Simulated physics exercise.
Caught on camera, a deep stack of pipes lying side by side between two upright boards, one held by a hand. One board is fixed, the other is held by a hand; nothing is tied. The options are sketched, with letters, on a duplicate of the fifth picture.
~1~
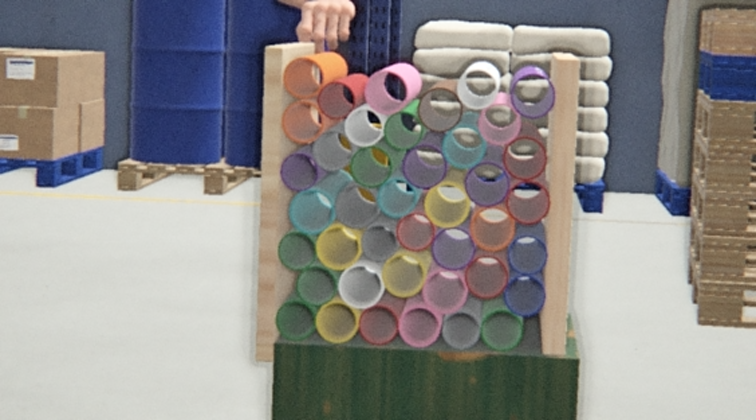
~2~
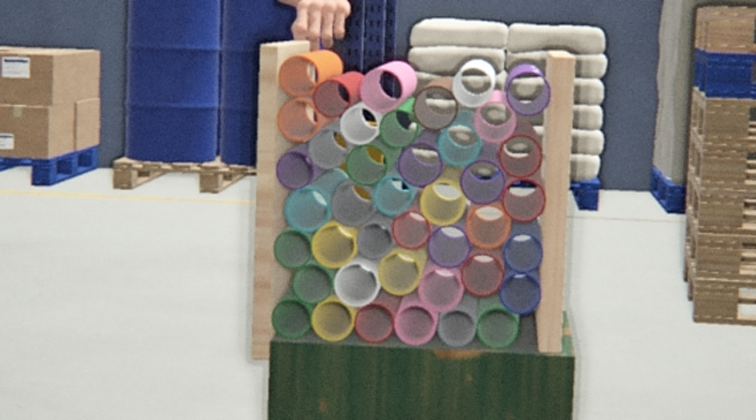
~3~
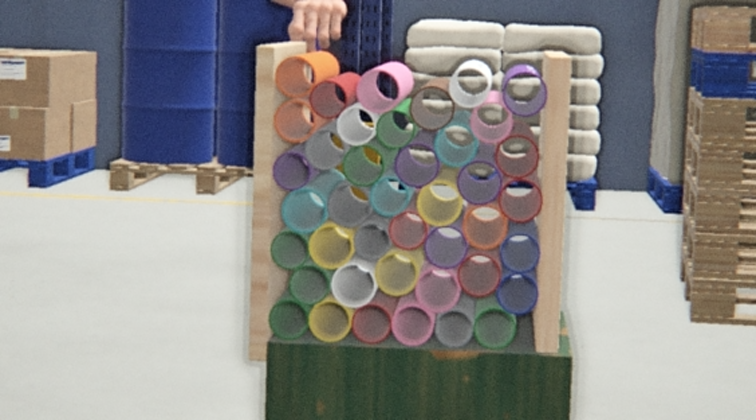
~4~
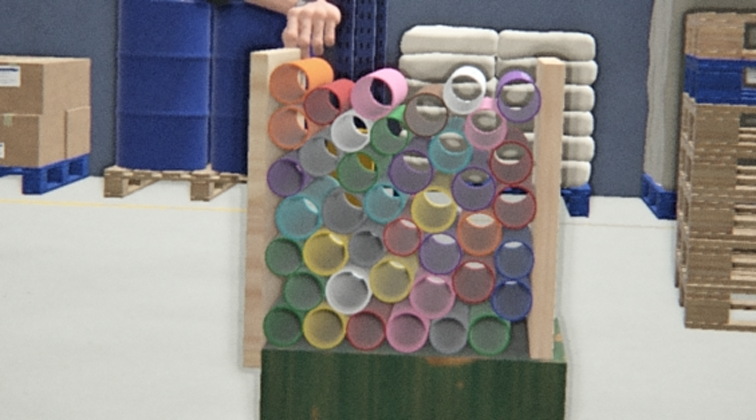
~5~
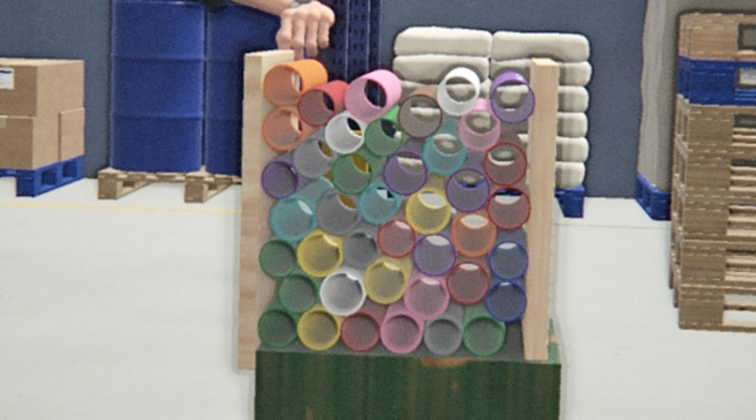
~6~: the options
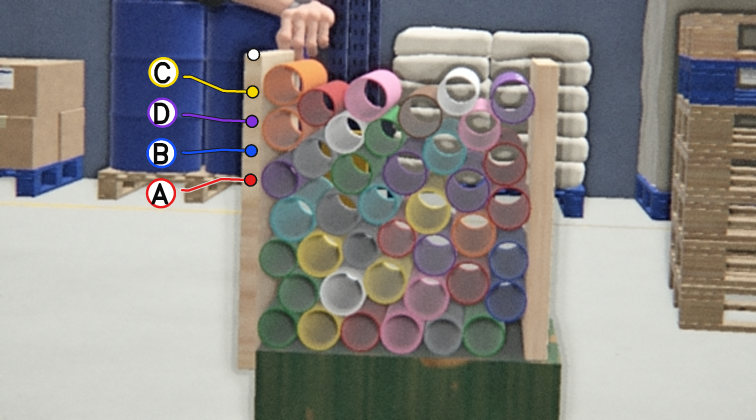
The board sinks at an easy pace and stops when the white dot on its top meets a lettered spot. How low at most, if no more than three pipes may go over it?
It can be let down to A.
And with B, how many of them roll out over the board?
It comes to one.
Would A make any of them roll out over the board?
Yes.
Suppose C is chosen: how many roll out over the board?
At C the number is none.
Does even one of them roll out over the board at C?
No, at C.
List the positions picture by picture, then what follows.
The first picture shows a green pipe (502, 330); a blue pipe (525, 296); a grey pipe (379, 243).
The second picture shows a grey pipe (375, 241); a blue pipe (523, 253).
The third picture shows a green pipe (364, 166); a red pipe (517, 157).
The fourth picture shows a red pipe (323, 106); a white pipe (463, 94).
The fifth picture shows side board (271, 197); a green pipe (278, 328); a green pipe (483, 336).
On the marked copy, A at (250, 180); B at (251, 151); C at (253, 92); D at (252, 122); the white dot at (253, 55).
Taking A. A third of the way, top of the board (263, 114).
Two thirds of the way, top of the board (261, 179).
When it is over, top of the board (261, 180), three out over the board.
As for the rest, B one out over the board; C none out over the board; D none out over the board.
